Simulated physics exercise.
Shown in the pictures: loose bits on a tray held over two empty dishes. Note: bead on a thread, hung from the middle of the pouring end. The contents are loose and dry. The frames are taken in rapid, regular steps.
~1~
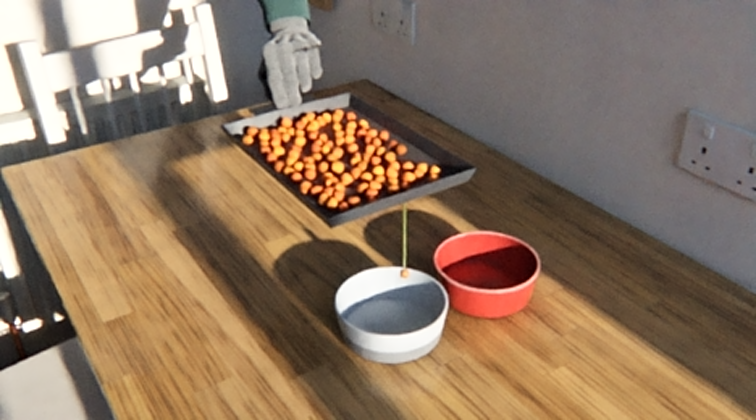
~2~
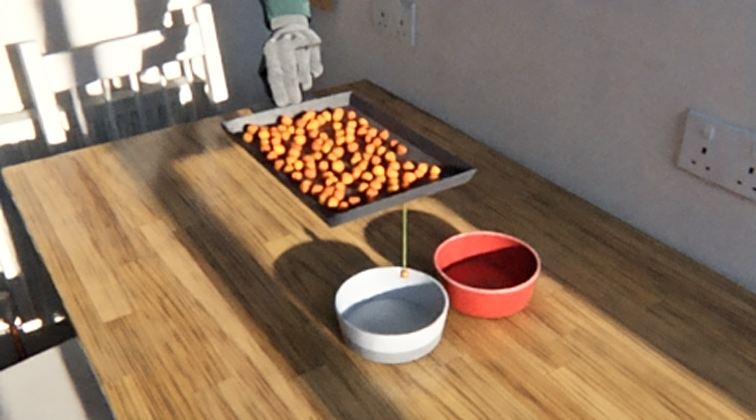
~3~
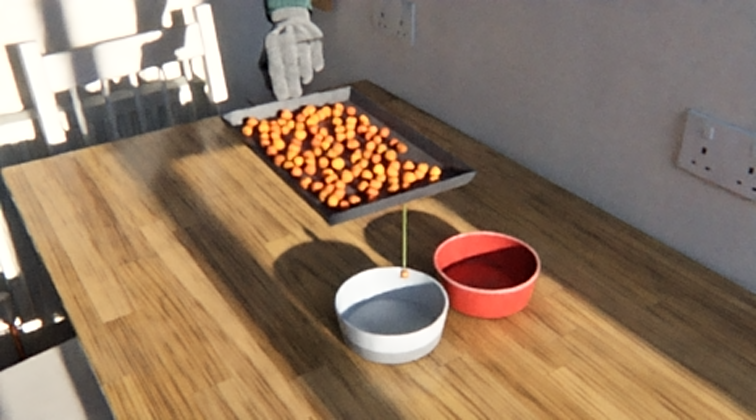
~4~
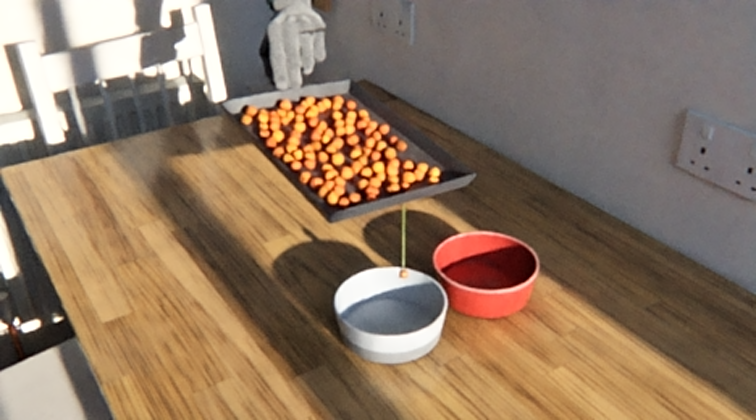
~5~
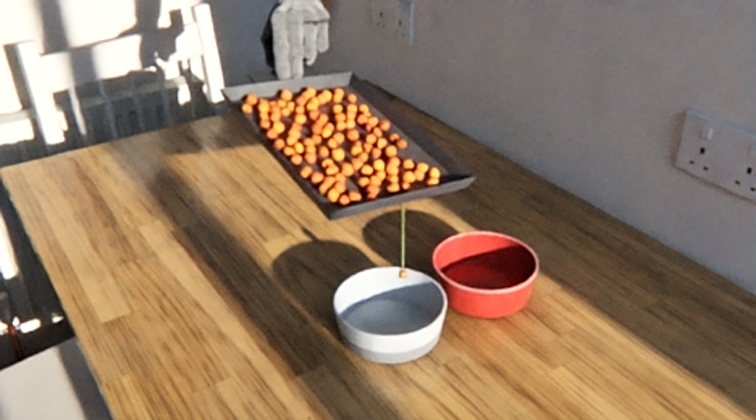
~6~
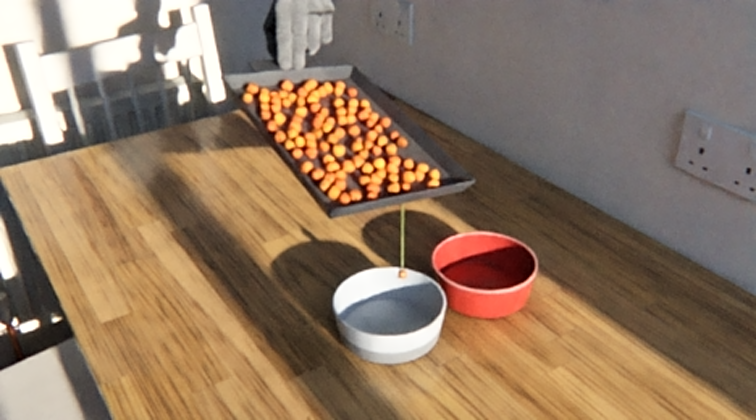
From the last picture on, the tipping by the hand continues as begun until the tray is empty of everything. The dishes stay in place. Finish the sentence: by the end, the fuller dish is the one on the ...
... right.
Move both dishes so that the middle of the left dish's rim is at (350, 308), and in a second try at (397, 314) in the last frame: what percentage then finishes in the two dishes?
Near 90 and 90 percent respectively.
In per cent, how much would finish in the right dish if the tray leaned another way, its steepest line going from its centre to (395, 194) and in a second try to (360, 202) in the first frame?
First case about 20 percent; second case about 0 percent.
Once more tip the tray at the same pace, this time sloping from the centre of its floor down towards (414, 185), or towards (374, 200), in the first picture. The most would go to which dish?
Try 1: The right-side dish; try 2: The left-side dish.
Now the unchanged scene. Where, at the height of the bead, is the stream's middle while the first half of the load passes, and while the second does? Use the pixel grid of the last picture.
First roughly (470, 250), then roughly (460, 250).
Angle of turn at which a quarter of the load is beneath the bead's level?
Roughly 80 degrees.
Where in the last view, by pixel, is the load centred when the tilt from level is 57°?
In the last view the centre sits at roughly (431, 163).
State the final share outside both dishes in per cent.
Share outside: Near 10 %.
Shortly afterwards, tray tipped steeply; all but a few on the tray; only a few in the air.
Next, tray tipped right over; a little on the tray; only a few in the left dish; the bulk in the right dish; a little outside both; a little in the air.
Some moments later, tray tipped past a quarter turn; a little in the left dish; the bulk in the right dish; a little outside both.
In the end, tray tipped past a quarter turn; a little in the left dish; the bulk in the right dish; a little outside both.
